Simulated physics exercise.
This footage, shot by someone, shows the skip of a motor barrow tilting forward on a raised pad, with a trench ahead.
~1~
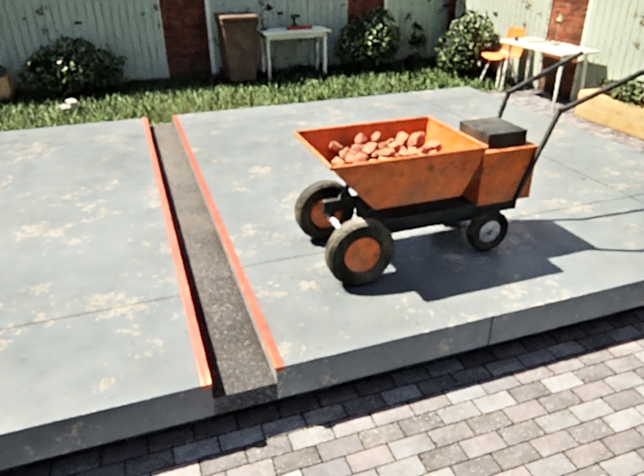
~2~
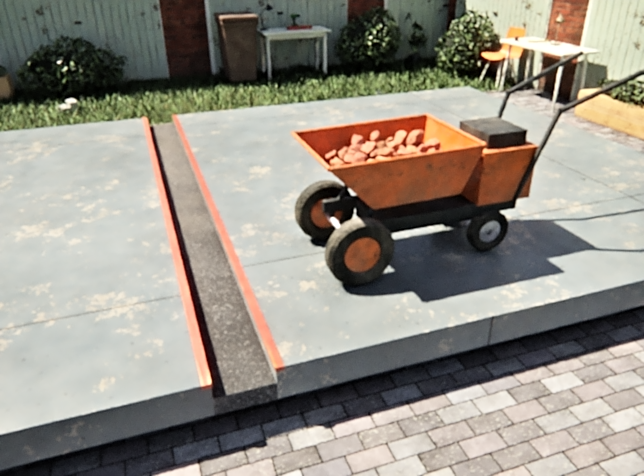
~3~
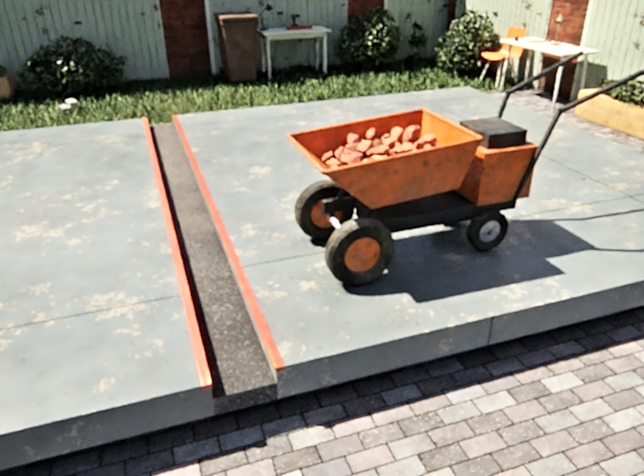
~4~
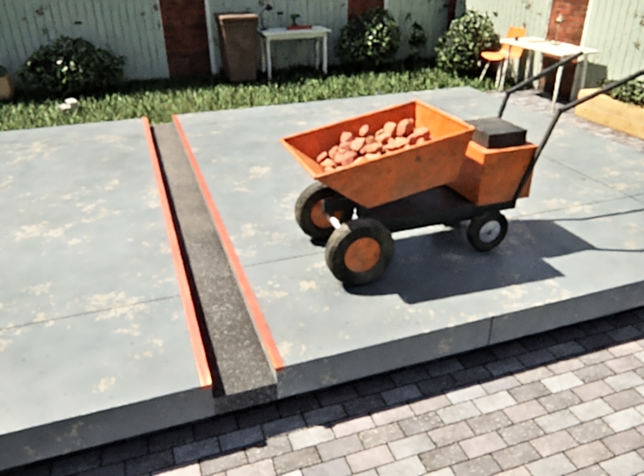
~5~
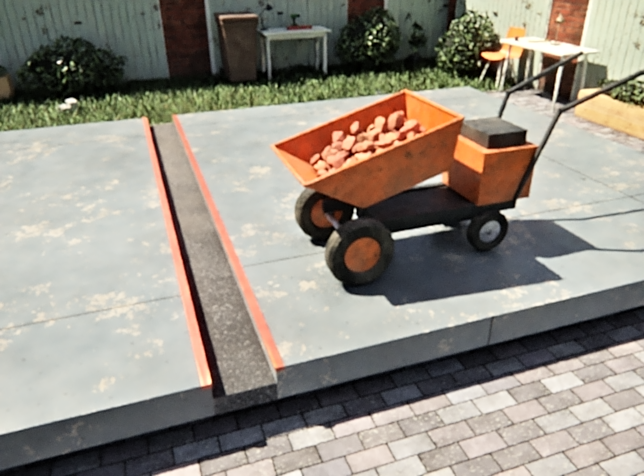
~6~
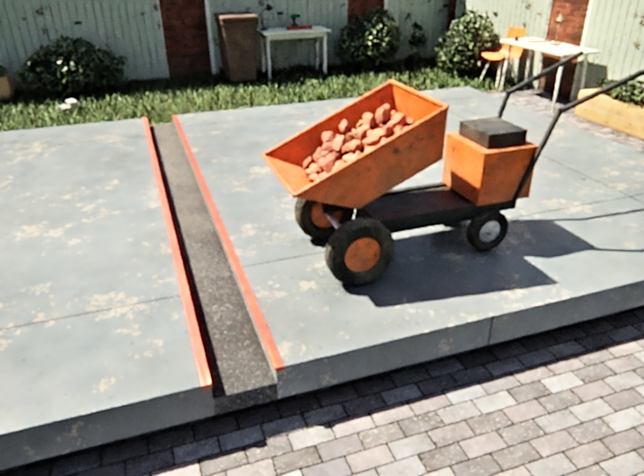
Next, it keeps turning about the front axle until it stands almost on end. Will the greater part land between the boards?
The greater part of the load will drop inside the trench.
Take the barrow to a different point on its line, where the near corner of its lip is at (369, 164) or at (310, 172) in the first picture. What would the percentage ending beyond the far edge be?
In order, 0 % followed by 20 %.
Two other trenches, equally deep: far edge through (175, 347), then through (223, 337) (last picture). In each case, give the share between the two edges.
The first try lands around 80 %, the second around 40 %.
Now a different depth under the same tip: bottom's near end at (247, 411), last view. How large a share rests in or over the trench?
It lands somewhere near 90 percent.
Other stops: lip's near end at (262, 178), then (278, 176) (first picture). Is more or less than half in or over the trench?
The first try ends with the lesser portion between the edges, the second with the lesser portion.
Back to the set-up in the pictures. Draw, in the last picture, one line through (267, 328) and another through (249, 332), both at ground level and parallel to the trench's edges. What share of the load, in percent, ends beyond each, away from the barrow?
Around 80 percent for the first and 60 percent for the second.
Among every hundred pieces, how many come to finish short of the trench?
That share is about 5 percent.
Shortly afterwards, skip tipped steeply; the whole lot in the skip.
Next, skip tipped right over; near a third in the skip; a little short of the trench; near half in or heaped over the trench; only a few beyond it.
Some moments later, skip tipped right over; a little in the skip; a little short of the trench; near two thirds in or heaped over the trench; a little beyond it.
In the end, skip tipped right over; a little in the skip; a little short of the trench; near two thirds in or heaped over the trench; a little beyond it.
